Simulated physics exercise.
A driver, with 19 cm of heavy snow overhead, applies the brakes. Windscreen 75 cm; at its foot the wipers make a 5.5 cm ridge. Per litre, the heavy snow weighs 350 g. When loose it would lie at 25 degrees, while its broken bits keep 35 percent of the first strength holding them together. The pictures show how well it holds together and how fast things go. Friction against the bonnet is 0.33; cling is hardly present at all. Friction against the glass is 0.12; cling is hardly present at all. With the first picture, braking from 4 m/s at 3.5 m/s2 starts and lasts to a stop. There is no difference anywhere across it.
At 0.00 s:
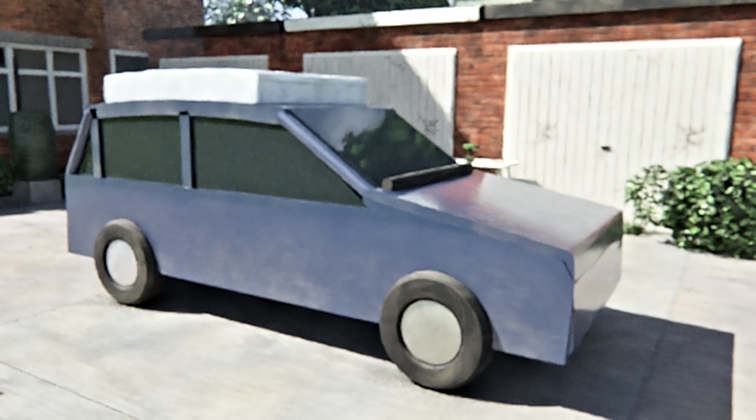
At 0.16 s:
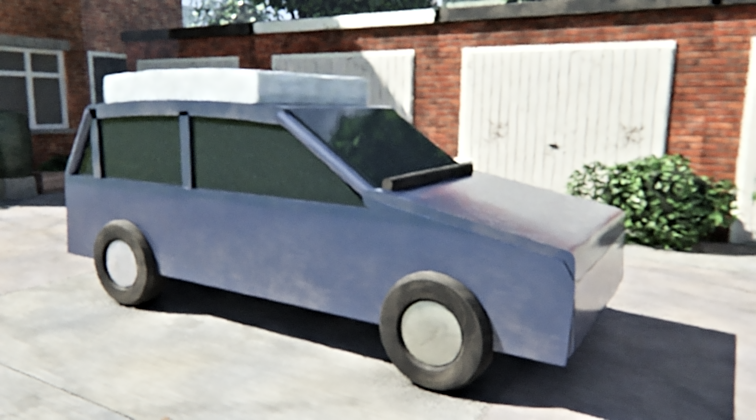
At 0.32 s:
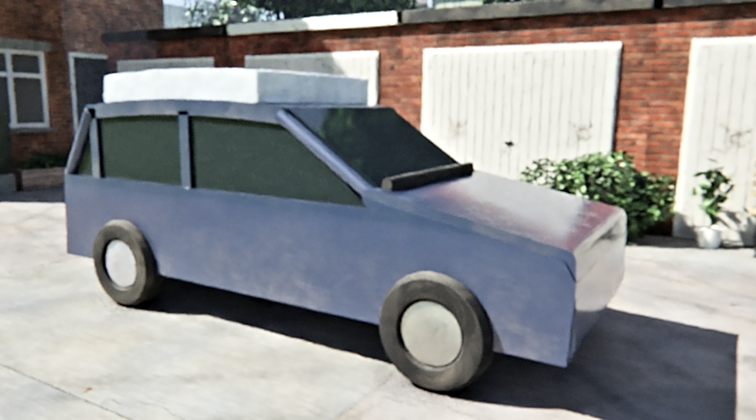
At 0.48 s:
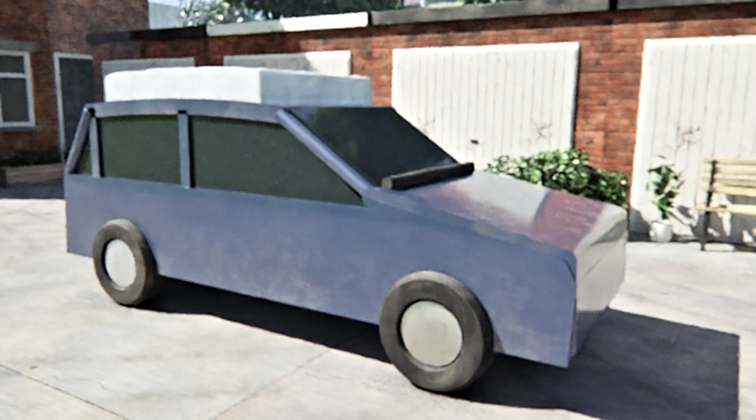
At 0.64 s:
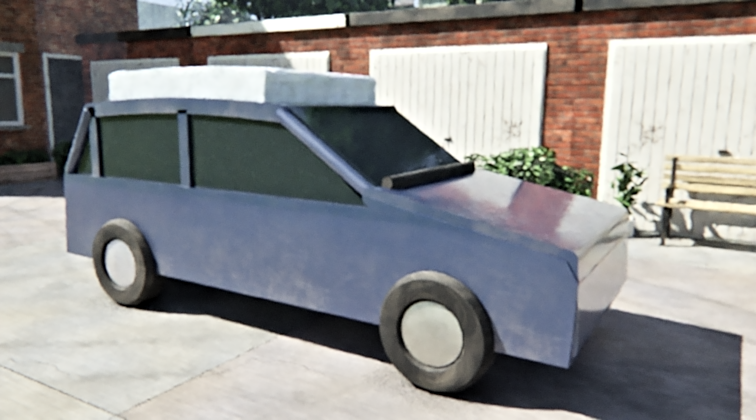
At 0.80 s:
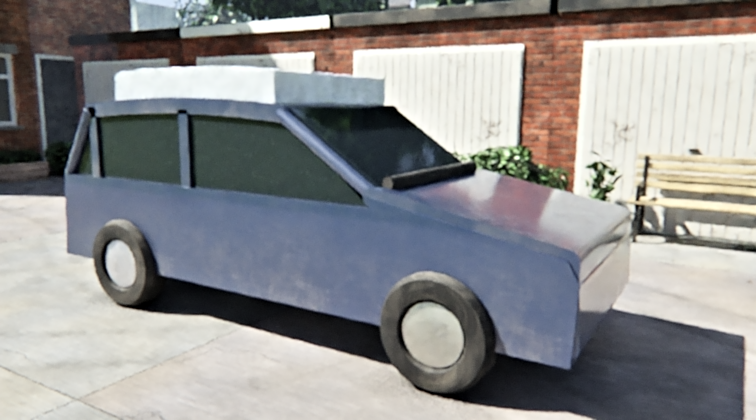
The clip shows a blue-grey car with a thick slab of snow on its roof moving right past a brick wall and white doors, gradually slowing, while the slab slides slightly forward toward the windscreen.
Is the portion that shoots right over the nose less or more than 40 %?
The portion that shoots right over the nose is less than 40 %.
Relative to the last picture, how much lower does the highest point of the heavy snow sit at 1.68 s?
Roughly 0 cm.
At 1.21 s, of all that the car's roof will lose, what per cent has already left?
Roughly 40 percent.
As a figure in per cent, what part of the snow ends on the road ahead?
Estimate: Near 4 %.
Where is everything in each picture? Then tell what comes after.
Front end of the heavy snow at (257, 77), in the first picture.
Front end of the heavy snow at (257, 79), in the second picture.
Front end of the heavy snow at (257, 79), its middle shifted 7 mm, in the third picture.
Front end of the heavy snow at (259, 70), its middle shifted 2.8 cm, in the fourth picture.
Front end of the heavy snow at (265, 76), its middle shifted 6.9 cm, in the fifth picture.
Front end of the heavy snow at (274, 76), its middle shifted 13 cm, in the sixth picture.
By 1.21 s, 84 % of the snow is on the roof, 16 % on the glass, none on the bonnet and none has gone off the nose.
By 1.68 s, 61 % of the snow is on the roof, 28 % on the glass, 11 % on the bonnet and none has gone off the nose.
By 2.16 s, 60 % of the snow is on the roof, 15 % on the glass, 22 % on the bonnet and 2 % has gone off the nose.
By 2.64 s, 60 % of the snow is on the roof, 13 % on the glass, 23 % on the bonnet and 4 % has gone off the nose.
By 2.80 s, at the end, 60 % of the snow is on the roof, 13 % on the glass, 23 % on the bonnet and 4 % has gone off the nose.
